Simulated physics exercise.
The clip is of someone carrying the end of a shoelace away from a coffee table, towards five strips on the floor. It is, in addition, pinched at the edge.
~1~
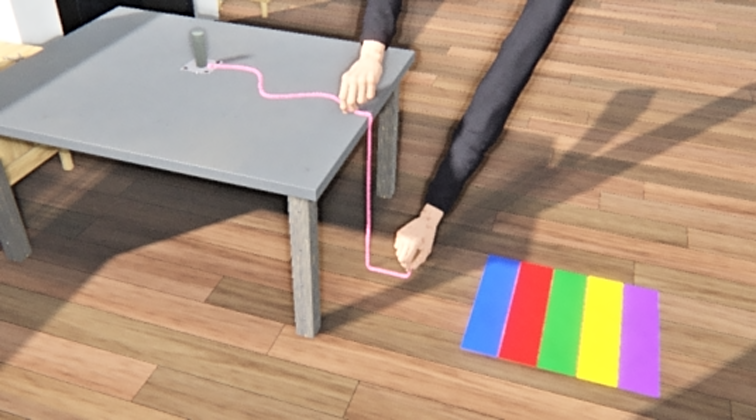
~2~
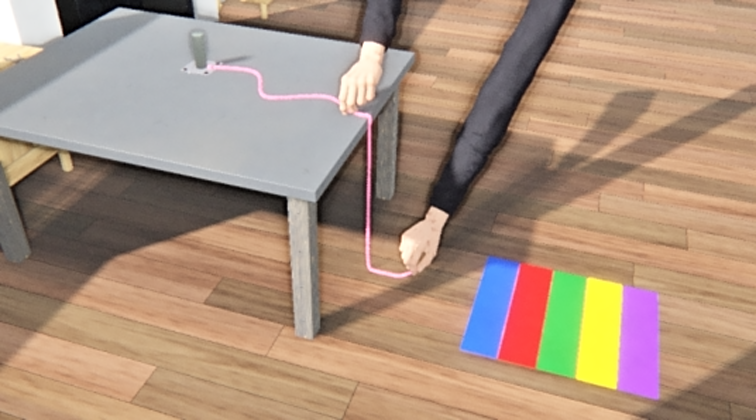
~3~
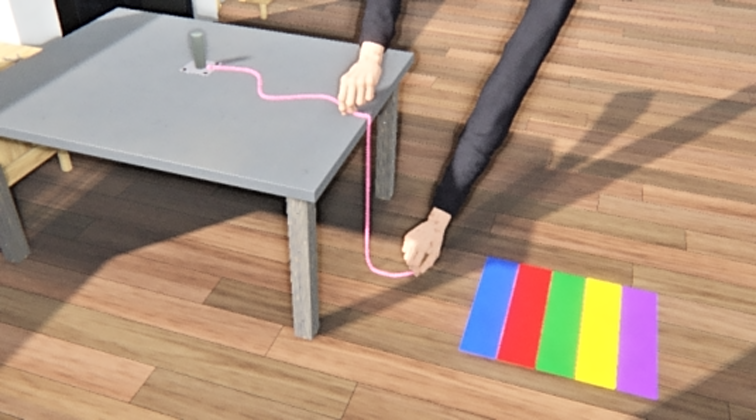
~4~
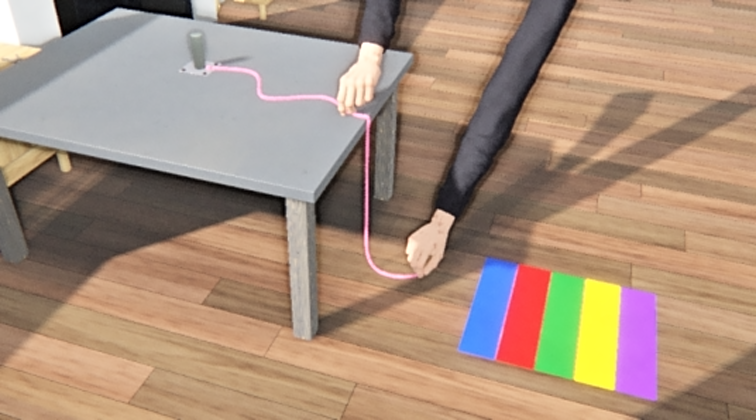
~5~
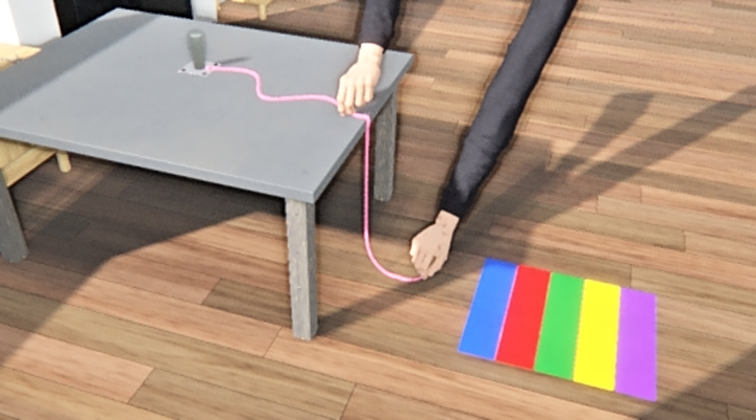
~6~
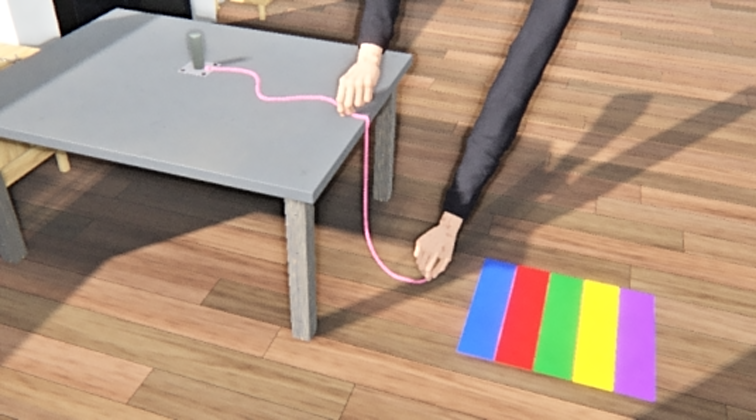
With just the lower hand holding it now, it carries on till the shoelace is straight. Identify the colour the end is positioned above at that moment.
It is positioned above green.
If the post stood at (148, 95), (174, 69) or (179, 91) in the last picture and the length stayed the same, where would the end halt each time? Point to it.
Roughly (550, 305), (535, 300) and (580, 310).
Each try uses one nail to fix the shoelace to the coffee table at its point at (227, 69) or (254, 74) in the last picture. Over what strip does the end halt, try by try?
Green; green.
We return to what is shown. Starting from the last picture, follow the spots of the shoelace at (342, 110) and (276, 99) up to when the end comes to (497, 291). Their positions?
You'll see them at (371, 123) and then at (306, 97).
Soon after, end near (497, 291); over blue.
After that, end near (542, 302); over red.
At the stop, end near (568, 308); over green. The green one.
